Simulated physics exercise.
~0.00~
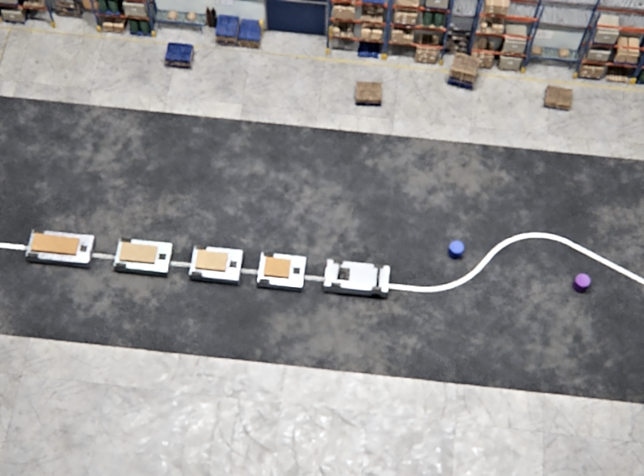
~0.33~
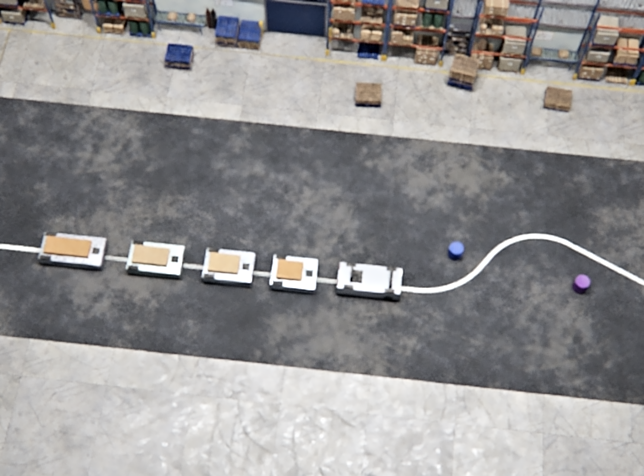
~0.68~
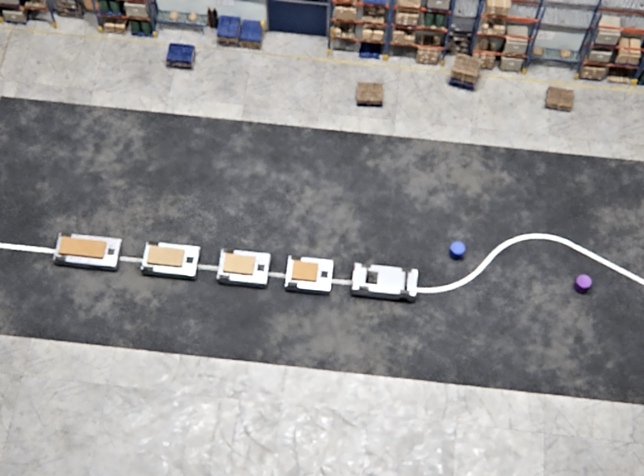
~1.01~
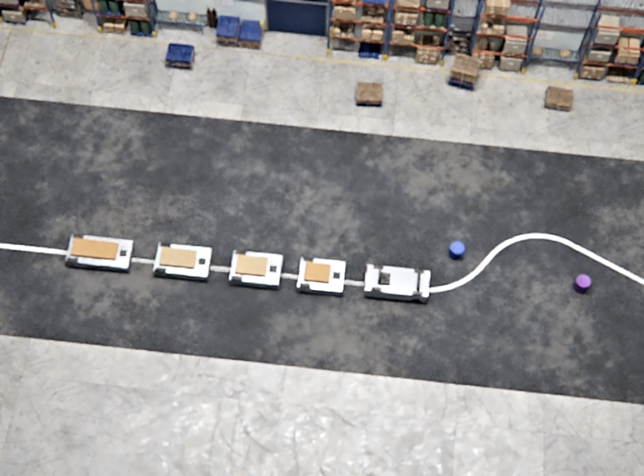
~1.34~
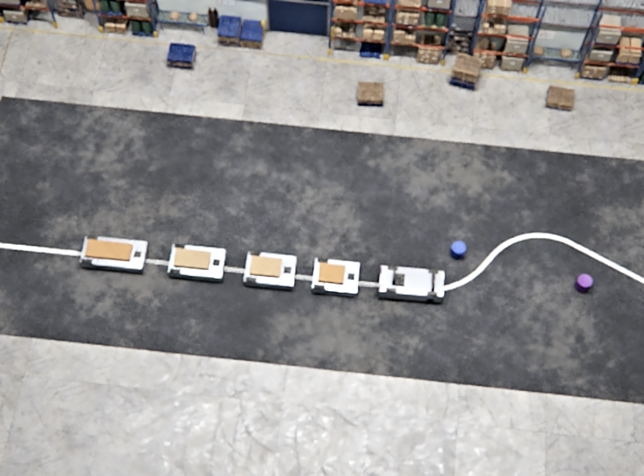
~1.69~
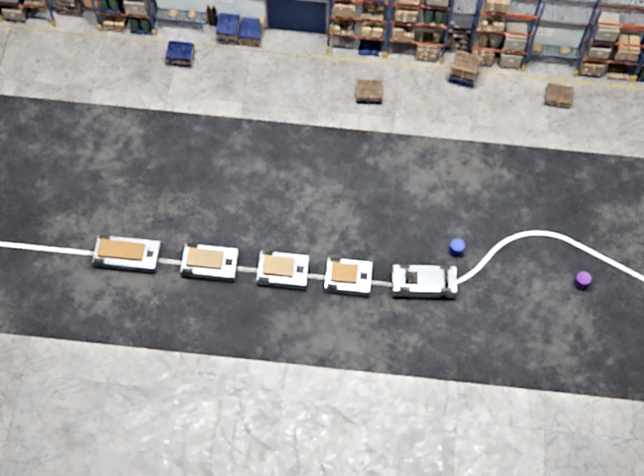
We see a white tug pulling four loaded trailers slowly rightward along a painted white line on a dark floor, beginning to angle slightly upward as it nears a blue drum, with a purple drum farther right.
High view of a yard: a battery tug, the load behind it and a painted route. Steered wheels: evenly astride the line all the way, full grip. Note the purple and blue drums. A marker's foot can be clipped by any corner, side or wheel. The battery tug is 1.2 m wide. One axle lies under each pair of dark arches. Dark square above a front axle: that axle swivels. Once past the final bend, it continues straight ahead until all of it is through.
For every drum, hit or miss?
Purple hit, blue hit.
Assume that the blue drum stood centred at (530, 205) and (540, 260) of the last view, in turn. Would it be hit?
Spot one: No contact; spot two: Contact.
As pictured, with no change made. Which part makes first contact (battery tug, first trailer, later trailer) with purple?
For purple, it is a subsequent trailer.
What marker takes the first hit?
It's the blue one.
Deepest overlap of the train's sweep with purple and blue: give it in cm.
About: Purple 25, blue 40.
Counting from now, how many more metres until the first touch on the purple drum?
17.5 m.
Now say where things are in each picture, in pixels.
Nose (385, 279); last axle (36, 243); still straight; purple (581, 283), blue (456, 250); 4 trailers, in the first frame.
Nose (398, 281); last axle (48, 246); still straight, in the second frame.
Nose (413, 282); last axle (63, 247); still straight, in the third frame.
Nose (425, 283); last axle (75, 248); still straight, in the fourth frame.
Nose (440, 284); last axle (90, 249); turned 1°, in the fifth frame.
Nose (453, 279); last axle (102, 249); turned 5°; purple (582, 281), blue (457, 248), in the sixth frame.
Then, 3.4 s in, the last axle is at (162, 255) of the last picture, on the line; the battery tug has hit blue.
Then, 12.2 s in, the last axle is at (481, 255) of the last picture, 20 cm off the line; the third trailer has hit purple.
Then, 17.6 s in, the last axle is out of the picture, 25 cm off the line; 2 of 2 struck in all.
